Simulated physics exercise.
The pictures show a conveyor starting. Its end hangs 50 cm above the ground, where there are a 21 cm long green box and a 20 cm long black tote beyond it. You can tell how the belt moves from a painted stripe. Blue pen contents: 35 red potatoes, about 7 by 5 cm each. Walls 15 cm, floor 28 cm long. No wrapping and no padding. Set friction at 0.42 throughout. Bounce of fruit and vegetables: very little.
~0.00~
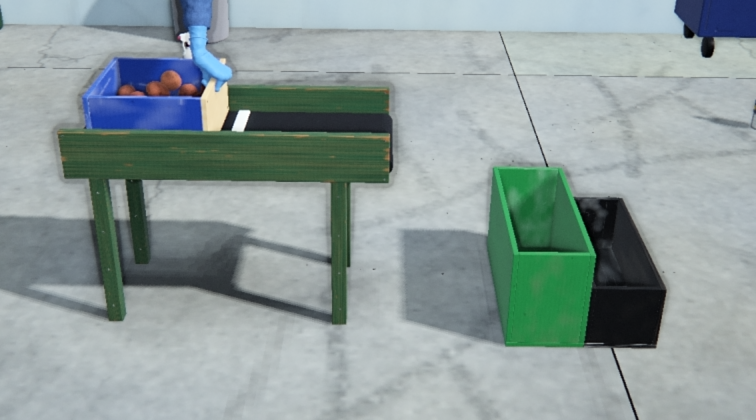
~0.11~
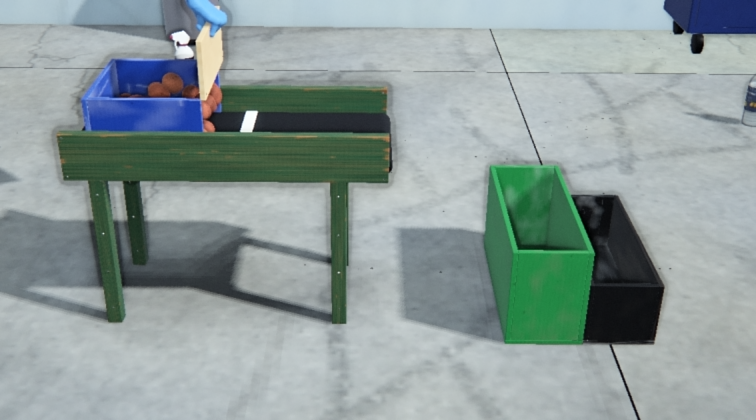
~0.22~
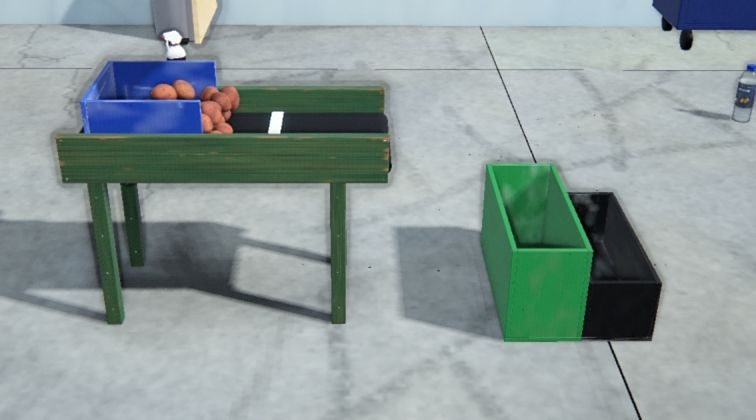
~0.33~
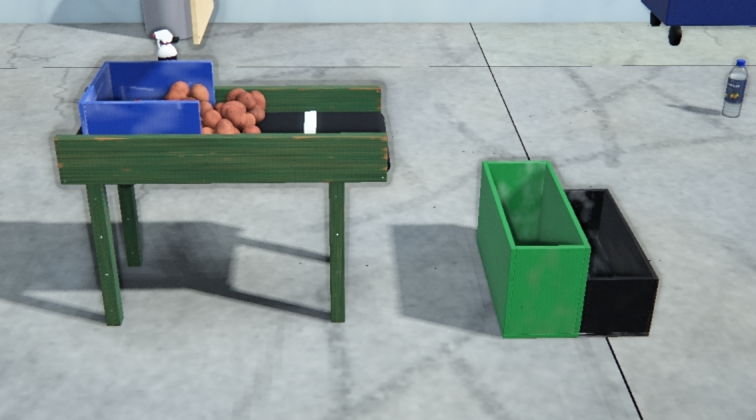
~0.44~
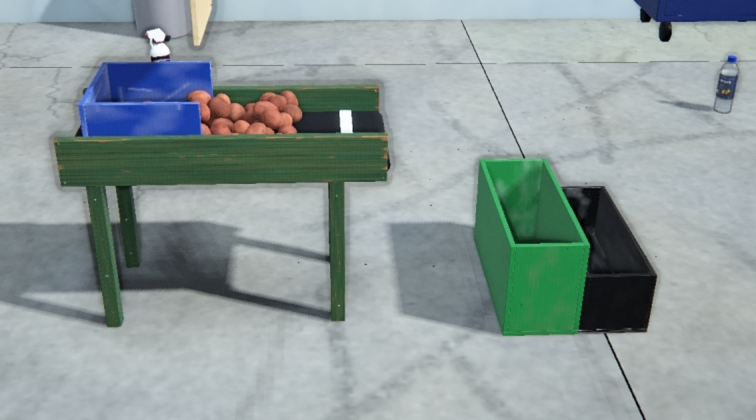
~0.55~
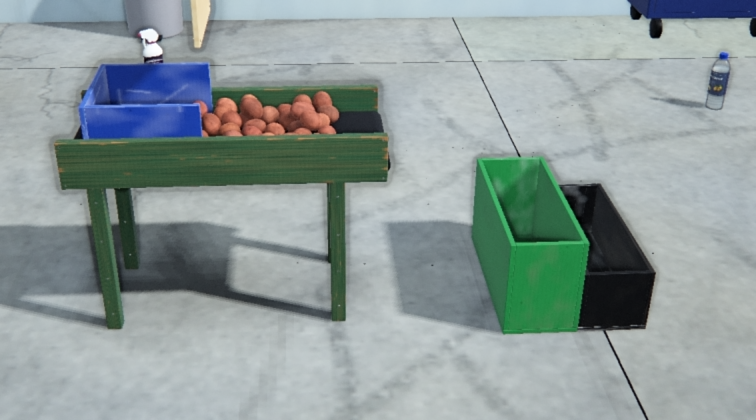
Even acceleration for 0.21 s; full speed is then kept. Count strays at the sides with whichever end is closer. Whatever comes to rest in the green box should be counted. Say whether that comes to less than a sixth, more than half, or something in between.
The result will be a low share, below a sixth.
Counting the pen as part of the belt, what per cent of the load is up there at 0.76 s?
About 85 per cent.
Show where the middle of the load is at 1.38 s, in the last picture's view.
At roughly (460, 275).
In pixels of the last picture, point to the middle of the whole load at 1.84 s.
Estimated centre in the last picture: (452, 284).
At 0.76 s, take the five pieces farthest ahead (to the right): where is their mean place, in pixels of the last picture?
Around pixel (393, 122).
After 0.76 s, 2 still in the blue pen, 28 on the belt and 5 in the air.
After 1.01 s, 13 on the belt, 2 on the ground short of the green box and 20 in the air.
After 1.38 s, 2 on the belt, 25 on the ground short of the green box and 8 in the air.
When it is over (at 1.84 s), 35 on the ground short of the green box. Asked share, 0 of 35, 0 per cent.
